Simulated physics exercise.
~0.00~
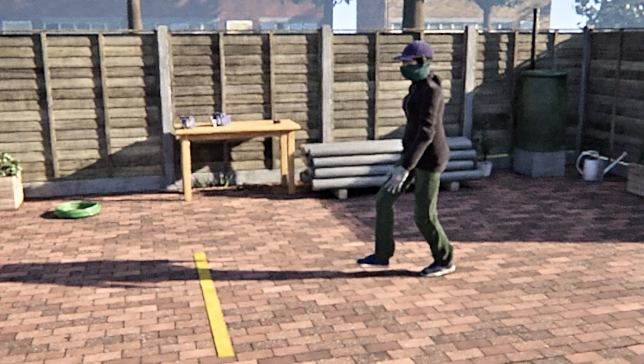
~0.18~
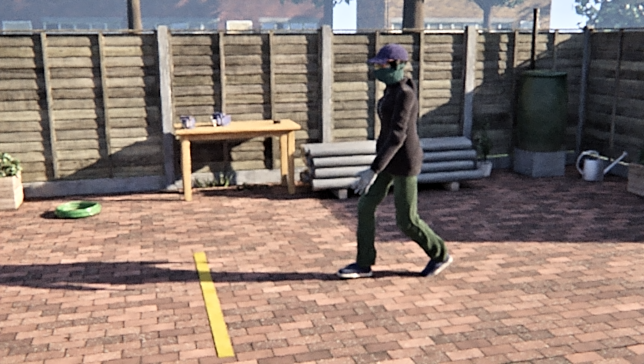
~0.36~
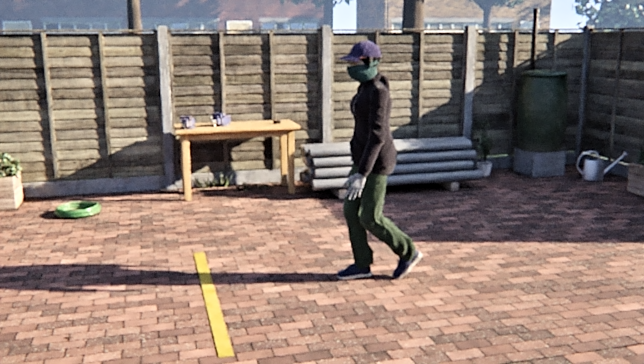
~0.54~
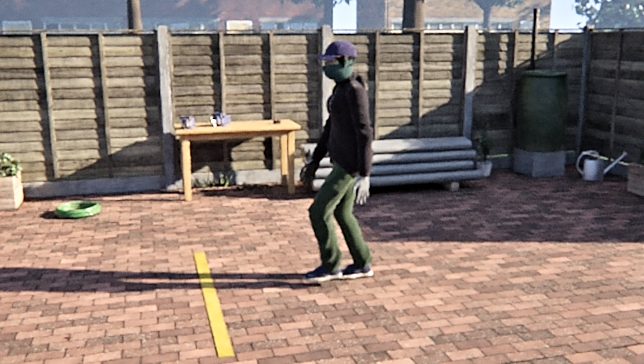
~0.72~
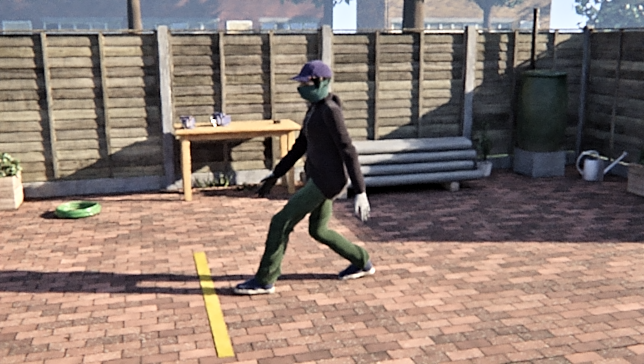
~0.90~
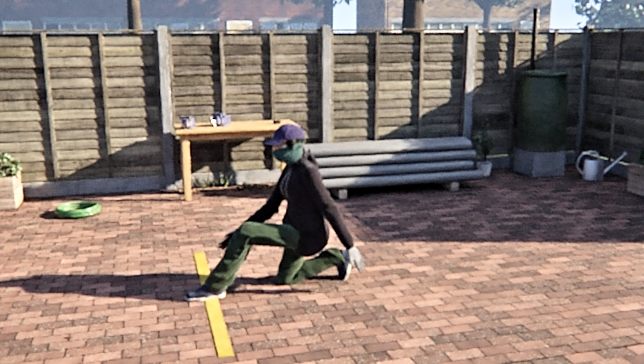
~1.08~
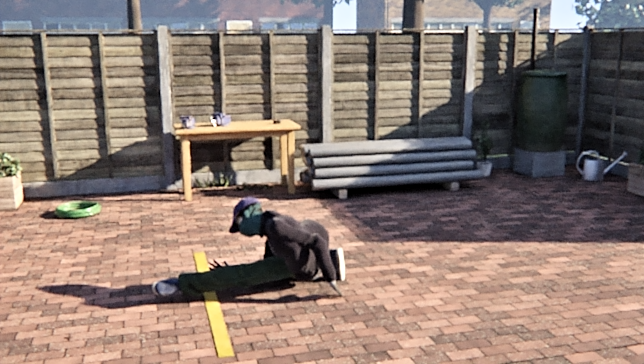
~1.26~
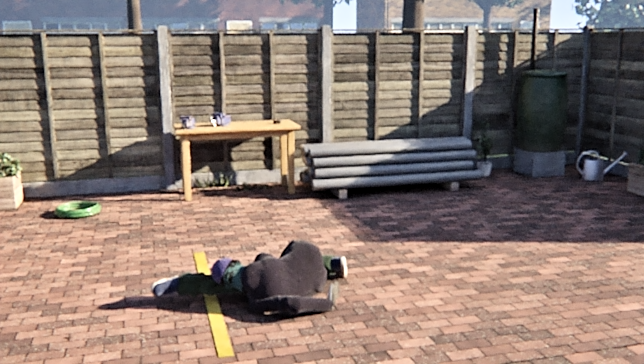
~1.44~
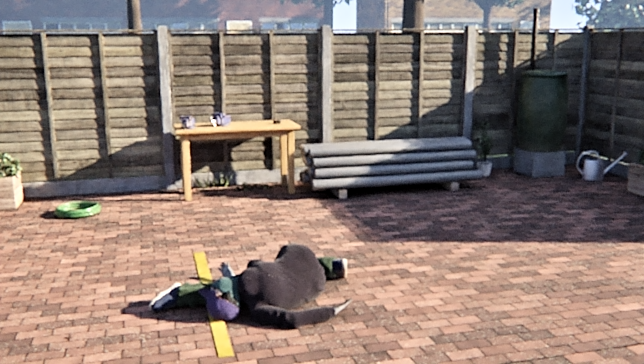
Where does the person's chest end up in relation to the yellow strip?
The person's chest ends up short of the yellow strip, on the right side of it, as they lie slumped on the bricks.
